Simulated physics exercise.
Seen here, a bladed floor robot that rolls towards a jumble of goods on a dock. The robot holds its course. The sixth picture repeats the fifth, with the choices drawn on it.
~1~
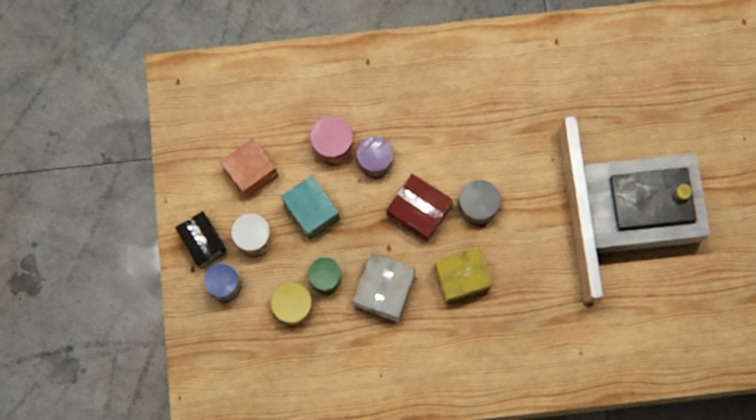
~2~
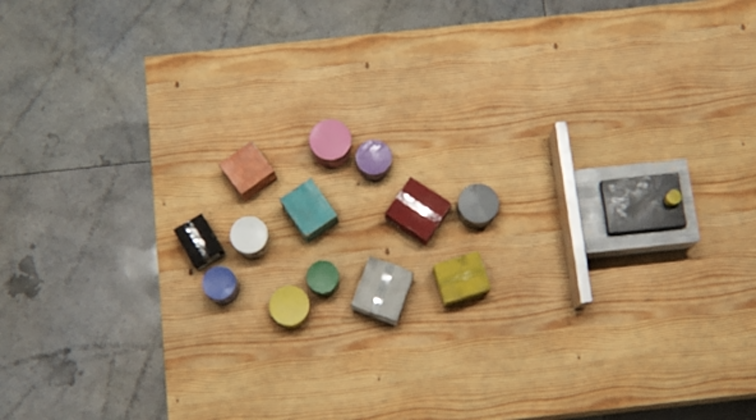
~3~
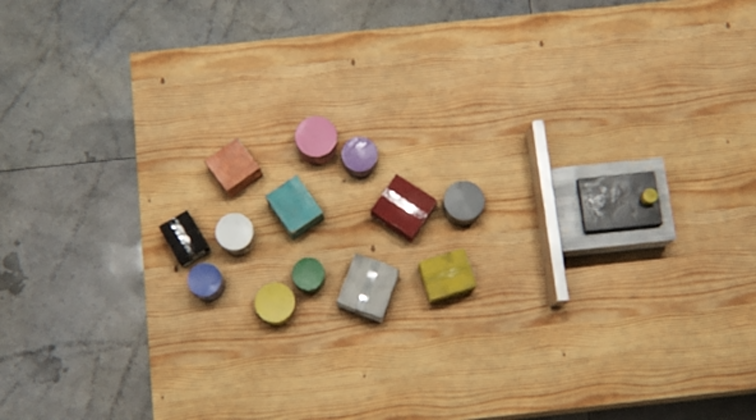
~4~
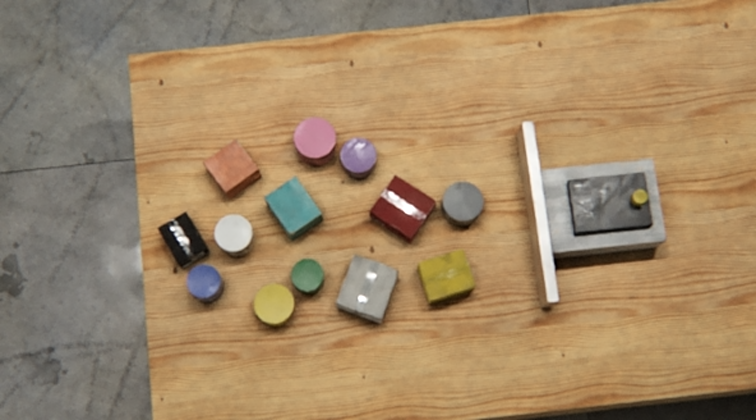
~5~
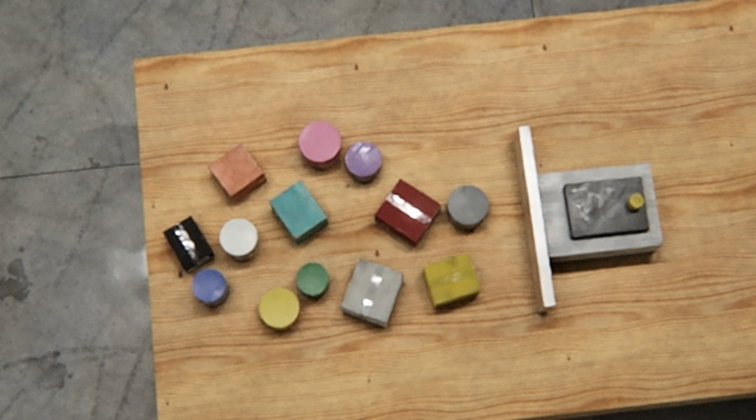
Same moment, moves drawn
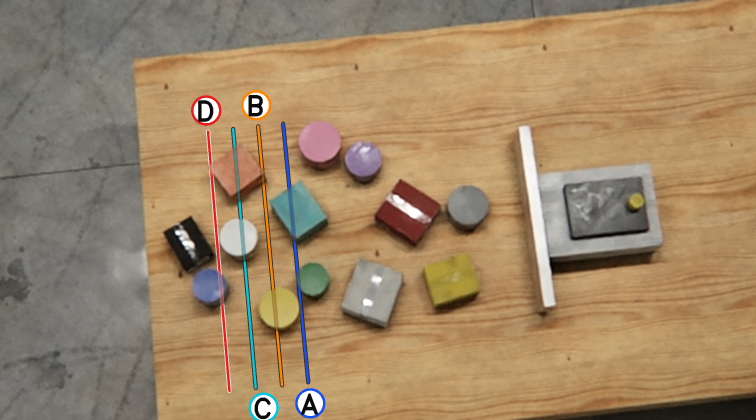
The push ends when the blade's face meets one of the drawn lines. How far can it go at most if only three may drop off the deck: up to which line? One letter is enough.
No farther than B.
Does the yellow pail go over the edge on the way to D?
By then, yes.
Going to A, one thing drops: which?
It is the black parcel.
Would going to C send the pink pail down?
No.
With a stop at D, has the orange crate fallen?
No.
On the marked copy, A at (295, 250); B at (270, 253); C at (244, 255); D at (218, 258).
Following B. Soon after the start, robot (504, 218); white box (364, 296); yellow box (416, 283).
Later, robot (410, 228); black parcel (160, 250); white pail (194, 251).
In the end, robot (335, 236); white pail over the edge; black parcel over the edge; two fallen.
As for the rest, A is within the limit but short; C drops five; D drops six.
